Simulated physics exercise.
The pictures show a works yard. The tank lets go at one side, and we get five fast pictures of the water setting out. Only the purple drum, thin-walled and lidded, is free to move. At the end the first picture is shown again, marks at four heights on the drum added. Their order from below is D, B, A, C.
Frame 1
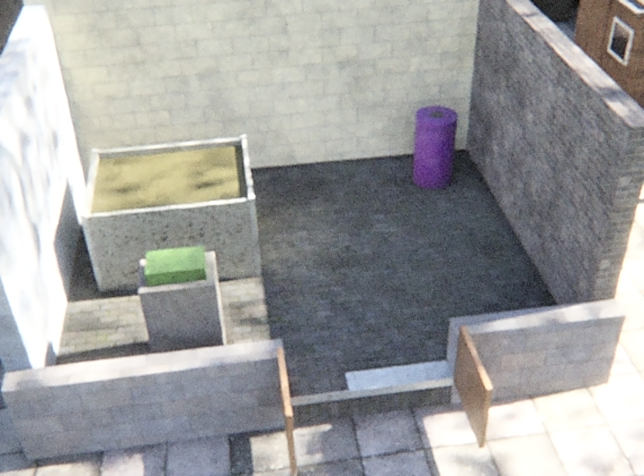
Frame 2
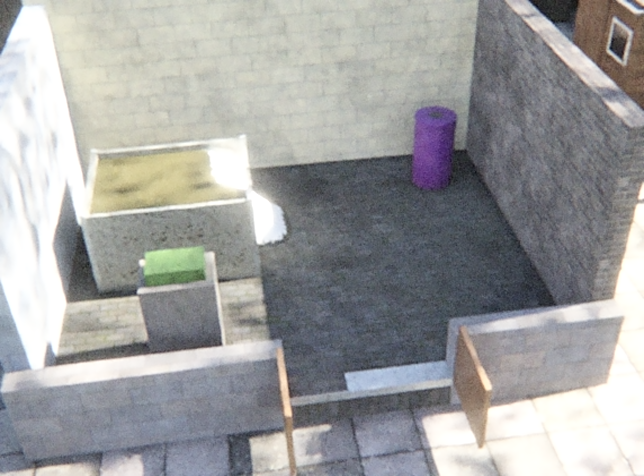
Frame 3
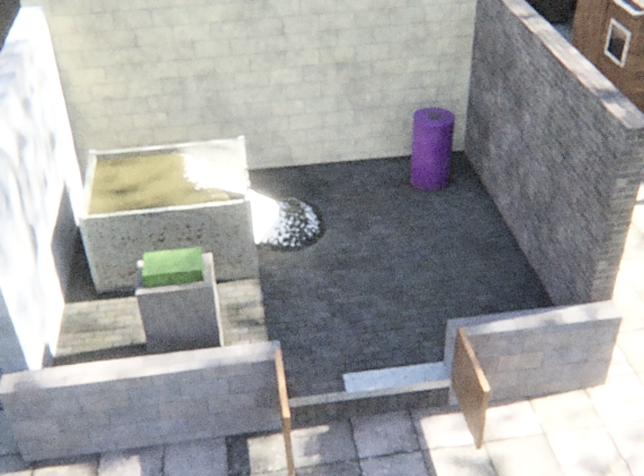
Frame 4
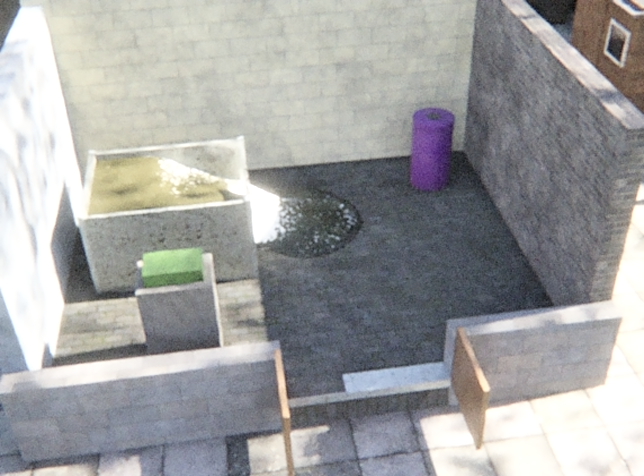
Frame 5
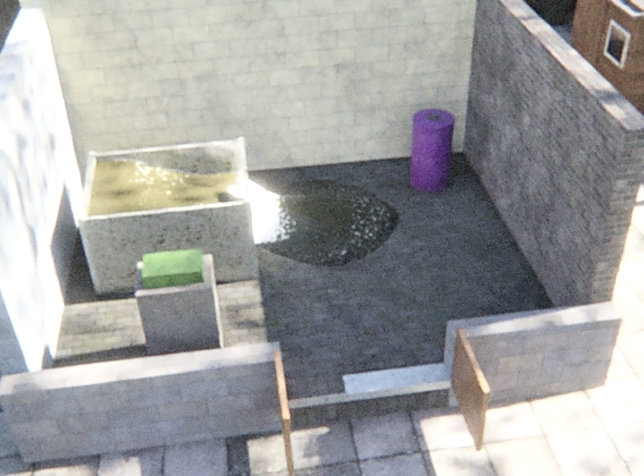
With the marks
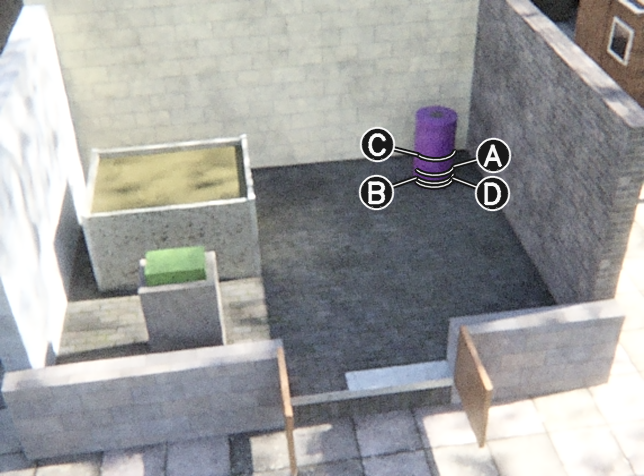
A walled yard with dark paving is seen from high above, its pale block wall at the back and a gap with open brown gates at the front. A large speckled grey tank of murky yellowish liquid stands at left behind a smaller block with a green top, and a purple drum stands upright at back right. Water spills from the tank's right side and spreads rightward in a widening, glittering dark pool, while the drum stays in place.
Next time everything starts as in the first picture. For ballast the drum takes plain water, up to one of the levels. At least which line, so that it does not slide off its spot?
Use level C.
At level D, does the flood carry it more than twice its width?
Yes, it does.
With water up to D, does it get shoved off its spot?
Yes, that goes wrong.
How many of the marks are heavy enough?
One of them.
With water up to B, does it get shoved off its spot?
Yes, it does.
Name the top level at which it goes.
A it is.
In white, A at (438, 175); B at (438, 183); C at (439, 159); D at (437, 187); from the bottom up D, B, A, C.
Choosing A, it is pushed about twice its own width away.
Choosing B, it is pushed about 5 times its own width away.
Choosing C, it does not move.
Choosing D, it is pushed about 5 times its own width away.
